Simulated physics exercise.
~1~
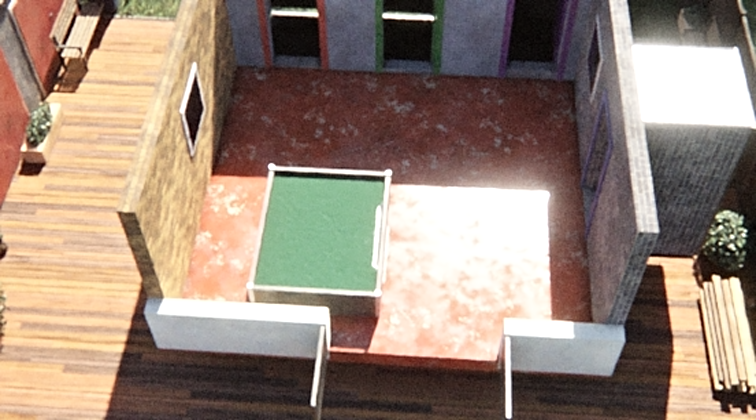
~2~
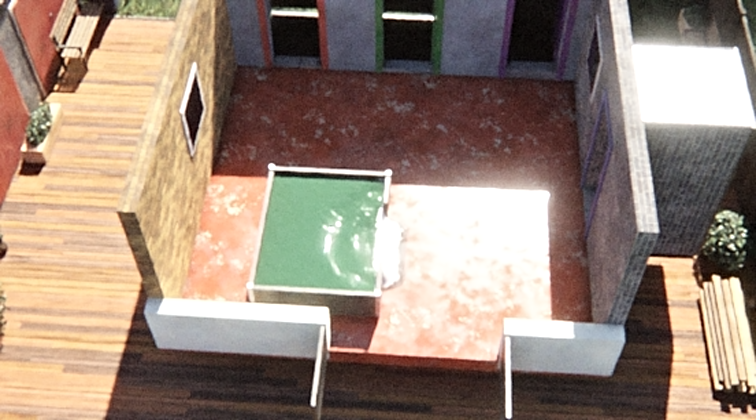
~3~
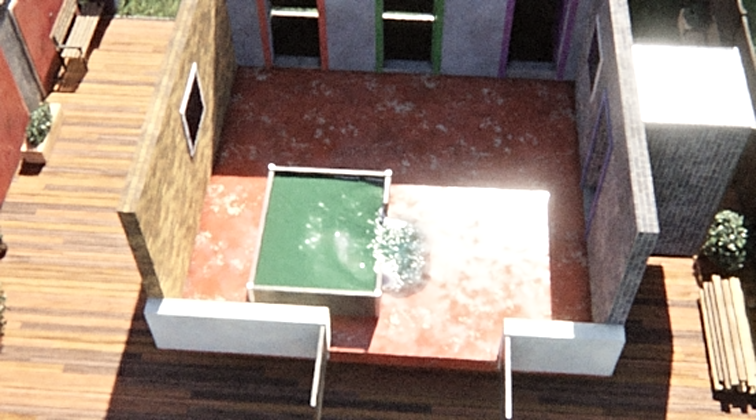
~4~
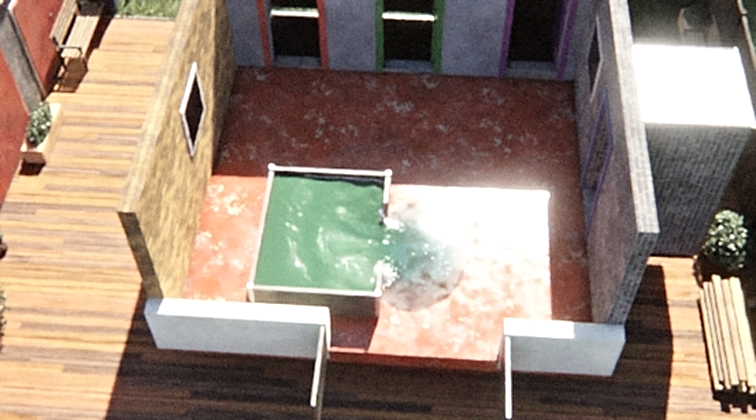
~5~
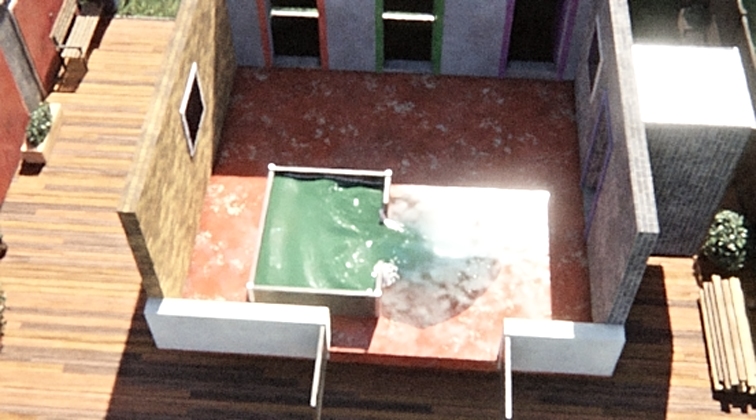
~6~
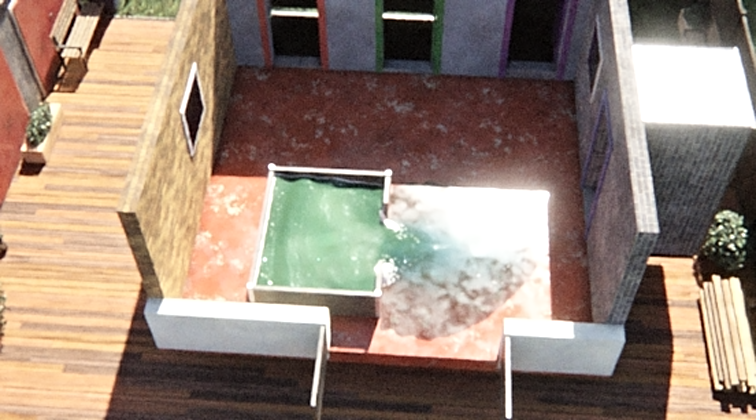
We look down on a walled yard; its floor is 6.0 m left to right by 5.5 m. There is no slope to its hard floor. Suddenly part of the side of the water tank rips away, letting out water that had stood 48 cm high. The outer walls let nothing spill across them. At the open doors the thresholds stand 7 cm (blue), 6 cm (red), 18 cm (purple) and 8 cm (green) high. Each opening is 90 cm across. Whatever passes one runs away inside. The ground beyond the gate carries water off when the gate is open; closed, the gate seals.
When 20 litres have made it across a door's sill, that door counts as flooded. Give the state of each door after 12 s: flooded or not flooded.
In order: Blue door: Above the cap, red door: Below the cap, purple door: Below the cap, green door: Below the cap.
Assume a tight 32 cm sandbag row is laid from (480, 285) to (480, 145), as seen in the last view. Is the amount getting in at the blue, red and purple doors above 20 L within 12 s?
Then, at the blue door it's not exceeded, at the red door it's not exceeded, at the purple door it's not exceeded.
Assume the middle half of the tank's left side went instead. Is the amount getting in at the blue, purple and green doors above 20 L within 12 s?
In that case, blue door: Less than that, purple door: Less than that, green door: Less than that.
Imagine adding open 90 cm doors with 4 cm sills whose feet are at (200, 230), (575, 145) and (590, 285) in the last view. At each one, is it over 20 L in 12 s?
Less, more, more.
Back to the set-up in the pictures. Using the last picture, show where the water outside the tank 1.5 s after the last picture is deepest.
At about (590, 318).
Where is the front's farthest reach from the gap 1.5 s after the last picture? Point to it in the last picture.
I'd put it close to (575, 134).
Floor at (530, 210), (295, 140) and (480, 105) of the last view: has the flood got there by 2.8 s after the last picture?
Listed in sequence, the spots are drenched, bone dry and bone dry.
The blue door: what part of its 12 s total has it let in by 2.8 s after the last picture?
Around 60 percent.
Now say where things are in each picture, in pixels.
The first frame shows the water tank at (323, 231) is whole and still, 48 cm deep.
In the second frame, water pours out at (381, 247) and has run 0.6 m, to (392, 286); typically 8 cm deep outside, 48 cm at the water tank's back.
In the third frame, water pours out at (381, 248) and has run 0.8 m, to (421, 284); typically 8 cm deep outside, 48 cm at the water tank's back.
In the fourth frame, the front is at (458, 273), 1.2 m from the gap at (381, 248); 1.6 m2 of floor is under water; 48 cm left at the back of the water tank.
In the fifth frame, water pours out at (381, 247) and has run 1.7 m, to (494, 271); typically 5 cm deep outside, 47 cm at the water tank's back.
In the sixth frame, water pours out at (381, 247) and has run 2.2 m, to (530, 267); typically 4 cm deep outside, 42 cm at the water tank's back.
Then, 0.7 s after the last picture water covers 30 % of the floor and is deepest (26 cm) near (395, 256); blue door 7 cm at the sill, 0 L in, red door not reached, purple door not reached, green door not reached.
Then, 1.5 s after the last picture water covers 35 % of the floor and is deepest (29 cm) near (590, 318); blue door 17 cm at the sill, 25 L in, red door not reached, purple door not reached, green door not reached.
Then, 2.8 s after the last picture water covers 40 % of the floor and is deepest (18 cm) near (571, 82); blue door 14 cm at the sill, 70 L in, red door not reached, purple door 10 cm at the sill, 0 L in, green door not reached.
Then, 6.3 s after the last picture water covers 60 % of the floor and is deepest (13 cm) near (572, 89); blue door 9 cm at the sill, 111 L in, red door 3 cm at the sill, 0 L in, purple door 12 cm at the sill, 0 L in, green door 6 cm at the sill, 0 L in.
Then, 11.3 s after the last picture water covers 90 % of the floor and is deepest (7 cm) near (253, 89); blue door 5 cm at the sill, 115 L in, red door 5 cm at the sill, 0 L in, purple door 6 cm at the sill, 0 L in, green door 4 cm at the sill, 0 L in.
